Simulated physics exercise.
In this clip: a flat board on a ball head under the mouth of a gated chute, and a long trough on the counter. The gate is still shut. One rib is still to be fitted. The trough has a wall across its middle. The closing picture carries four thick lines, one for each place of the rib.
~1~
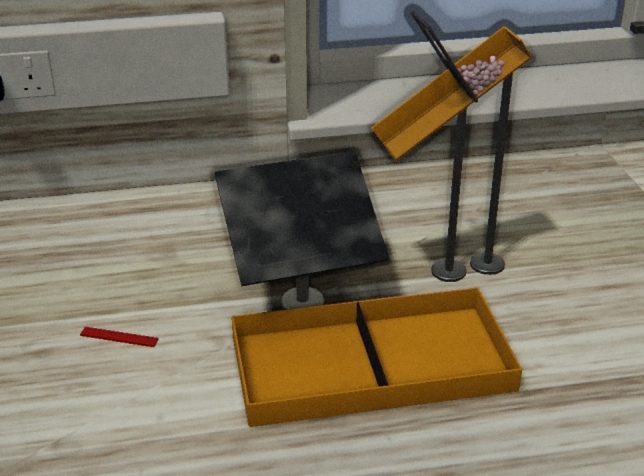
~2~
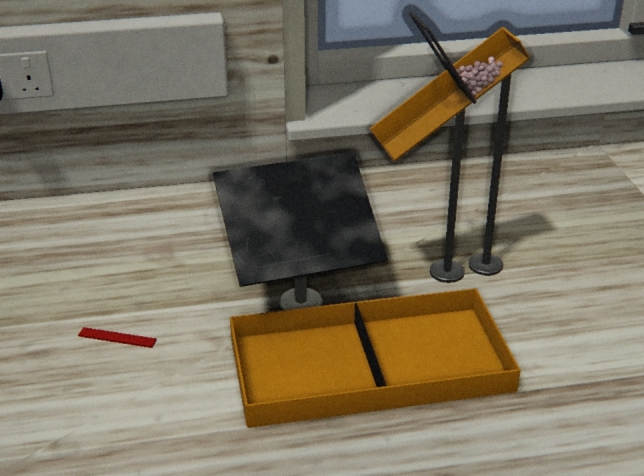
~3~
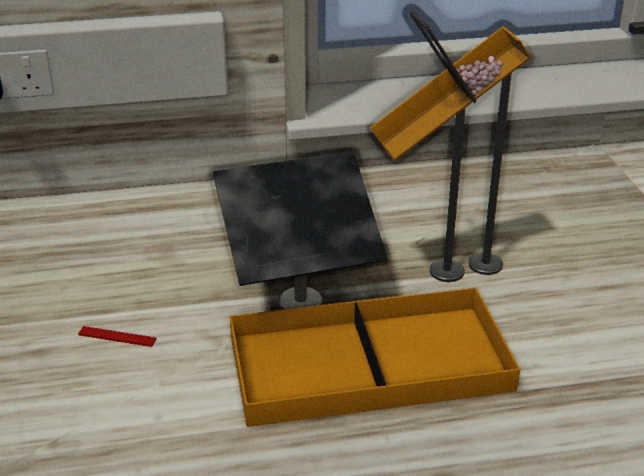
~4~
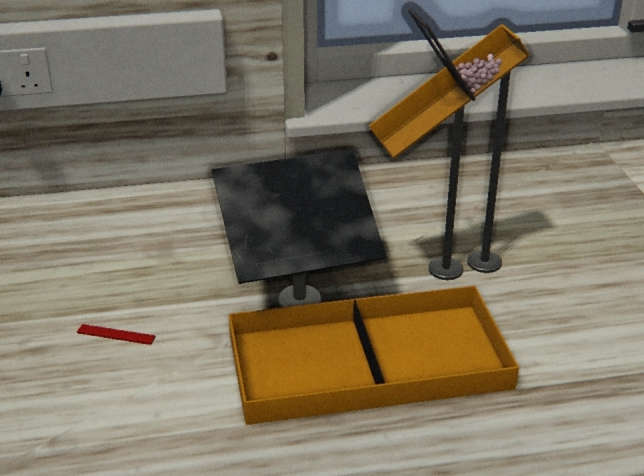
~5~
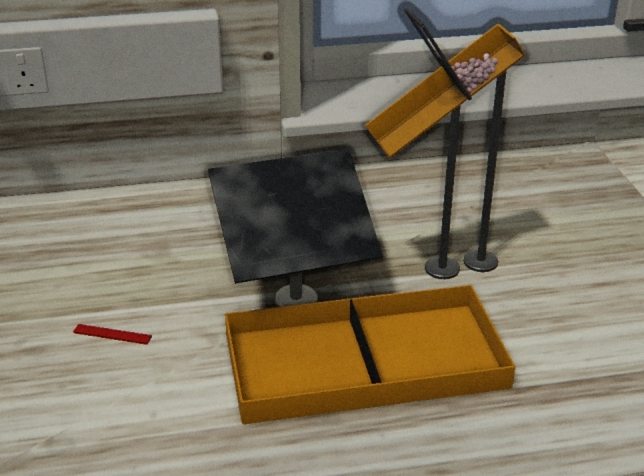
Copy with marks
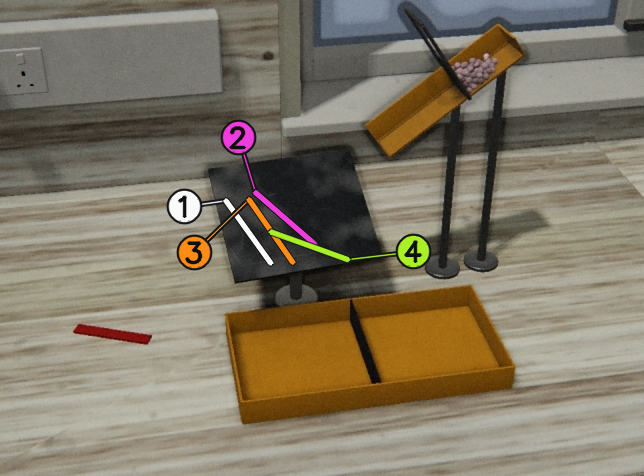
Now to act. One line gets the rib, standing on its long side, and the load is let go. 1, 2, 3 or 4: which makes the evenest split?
Use line 2.
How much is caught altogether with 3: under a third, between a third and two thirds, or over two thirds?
Over two thirds.
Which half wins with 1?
Left.
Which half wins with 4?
The right half.
On the marked copy, line 1 from (226, 200) to (270, 263); line 2 from (255, 192) to (314, 243); line 3 from (249, 199) to (292, 262); line 4 from (271, 232) to (347, 259).
With 1, of what is caught, the larger part in the left half, about a tenth in the right.
With 2, of what is caught, roughly half in the left half, roughly half in the right.
With 3, of what is caught, almost all in the left half, about a tenth in the right.
With 4, of what is caught, about a tenth in the left half, the larger part in the right.
